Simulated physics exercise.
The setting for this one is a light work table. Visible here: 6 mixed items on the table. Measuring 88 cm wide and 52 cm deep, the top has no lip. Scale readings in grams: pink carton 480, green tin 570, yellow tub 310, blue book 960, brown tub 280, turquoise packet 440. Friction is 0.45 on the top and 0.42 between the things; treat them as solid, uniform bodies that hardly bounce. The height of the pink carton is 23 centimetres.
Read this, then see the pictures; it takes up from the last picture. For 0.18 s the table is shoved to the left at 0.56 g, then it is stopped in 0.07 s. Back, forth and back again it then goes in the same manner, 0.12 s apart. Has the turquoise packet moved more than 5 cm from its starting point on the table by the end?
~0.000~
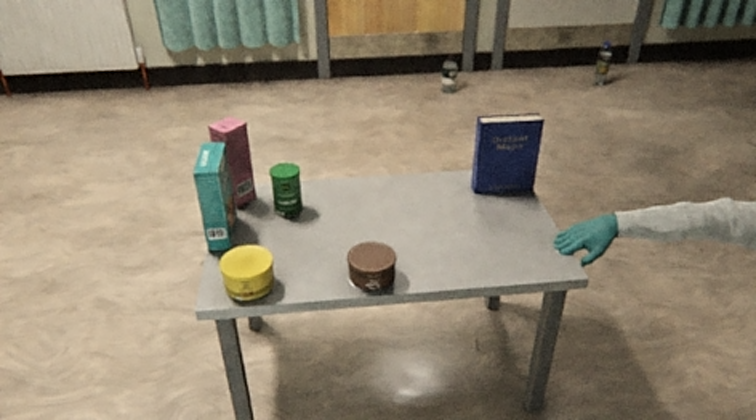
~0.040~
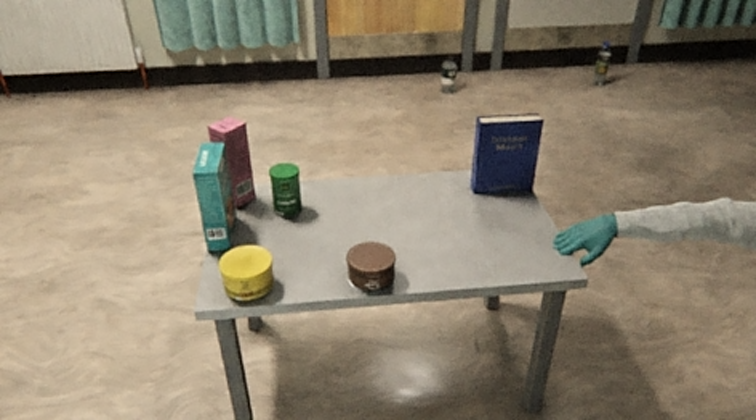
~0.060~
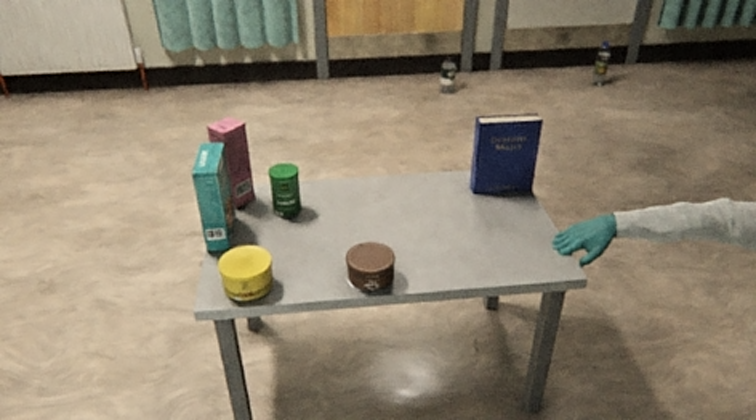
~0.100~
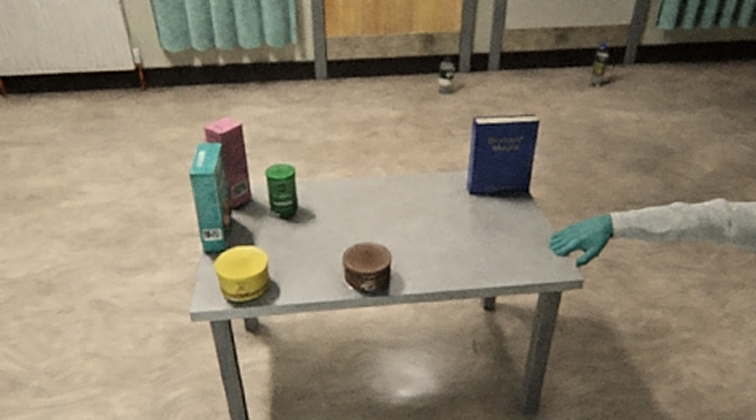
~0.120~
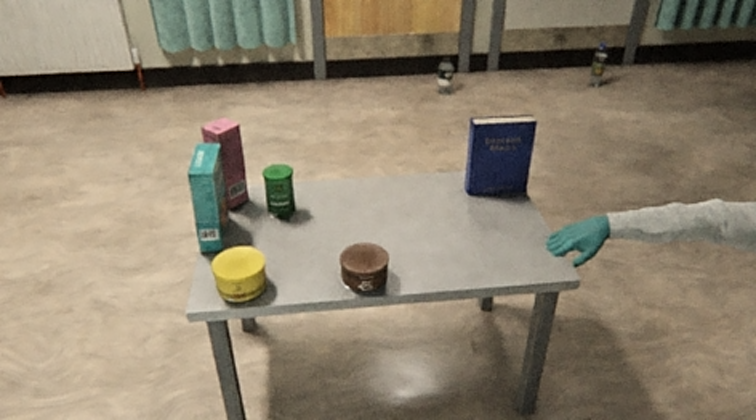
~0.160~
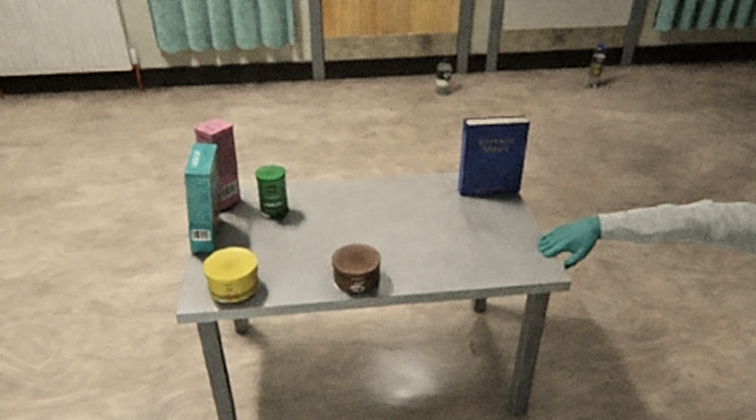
Yes, it has moved.
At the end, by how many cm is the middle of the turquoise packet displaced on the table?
Net shift near 9 cm.
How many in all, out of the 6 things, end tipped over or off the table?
That comes to 2.
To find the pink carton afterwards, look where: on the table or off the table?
When everything stops, the pink carton is out of bounds.
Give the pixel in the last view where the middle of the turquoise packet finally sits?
Around (224, 218).
By 0.36 s, table 12 cm from its start; turquoise packet tilted 33° near (180, 201); pink carton tilted 12°; blue book 2 cm from its spot.
By 0.76 s, pink carton now off the table; turquoise packet on its side near (227, 216); blue book 2 cm from its spot.
By 1.06 s, table 12 cm from its start; turquoise packet on its side near (178, 221); green tin 3 cm from its spot; blue book 2 cm from its spot.
By 1.36 s, table 3 cm from its start; turquoise packet on its side near (193, 220); blue book 7 cm from its spot; yellow tub 6 cm from its spot.
When it is over (2.1 s), off the table, pink carton; lying over on the table, turquoise packet; the other 4 within 5 cm of the start. In the last view, turquoise packet near (224, 218).
